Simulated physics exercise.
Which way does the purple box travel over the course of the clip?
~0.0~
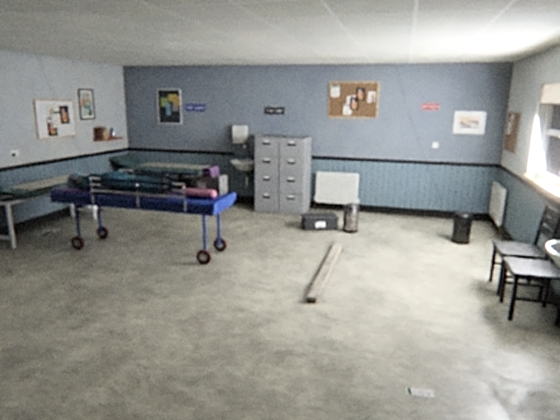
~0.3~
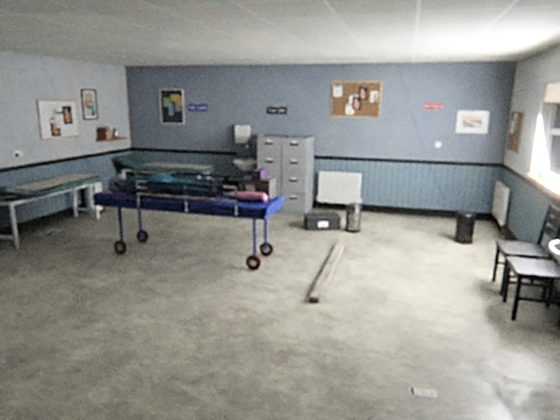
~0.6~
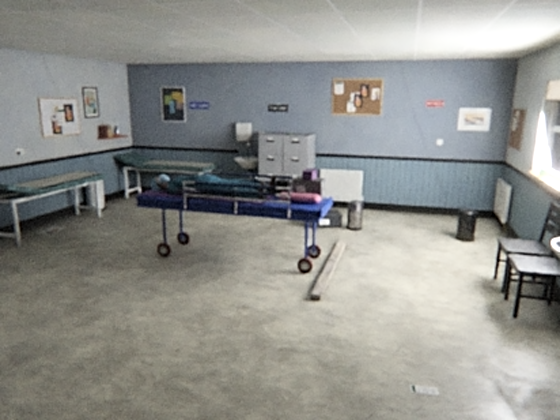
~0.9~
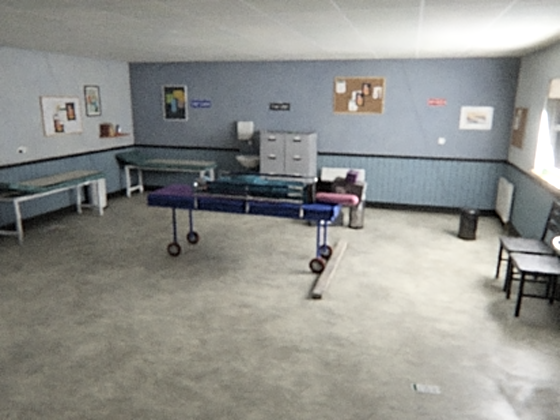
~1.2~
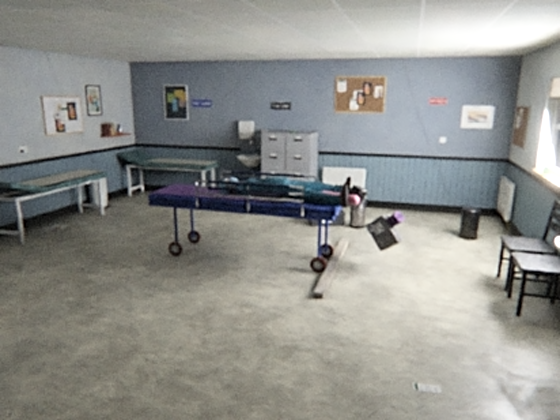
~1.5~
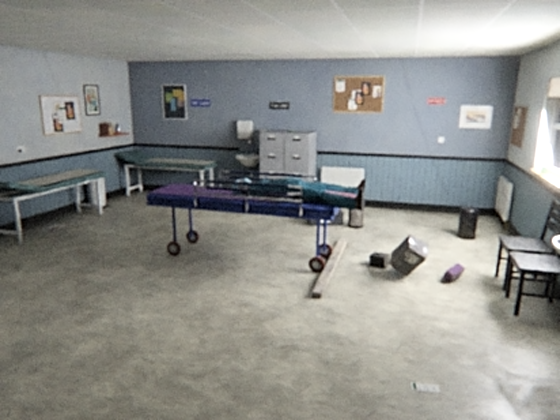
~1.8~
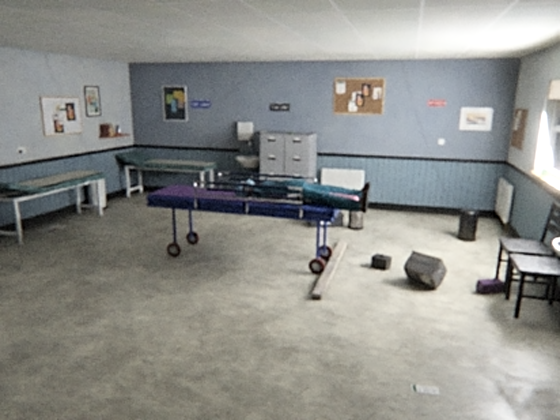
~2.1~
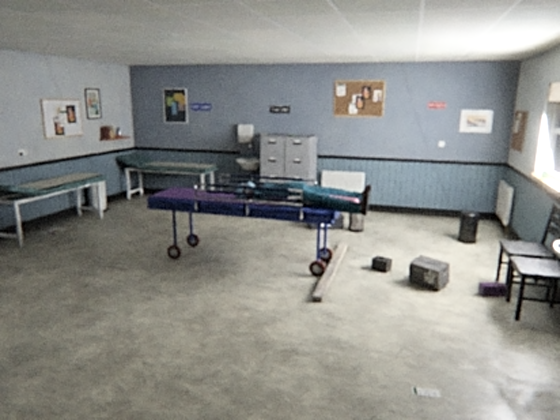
The purple box moves to the right, first riding along on the stretcher and then carrying on that way as it falls to the floor.
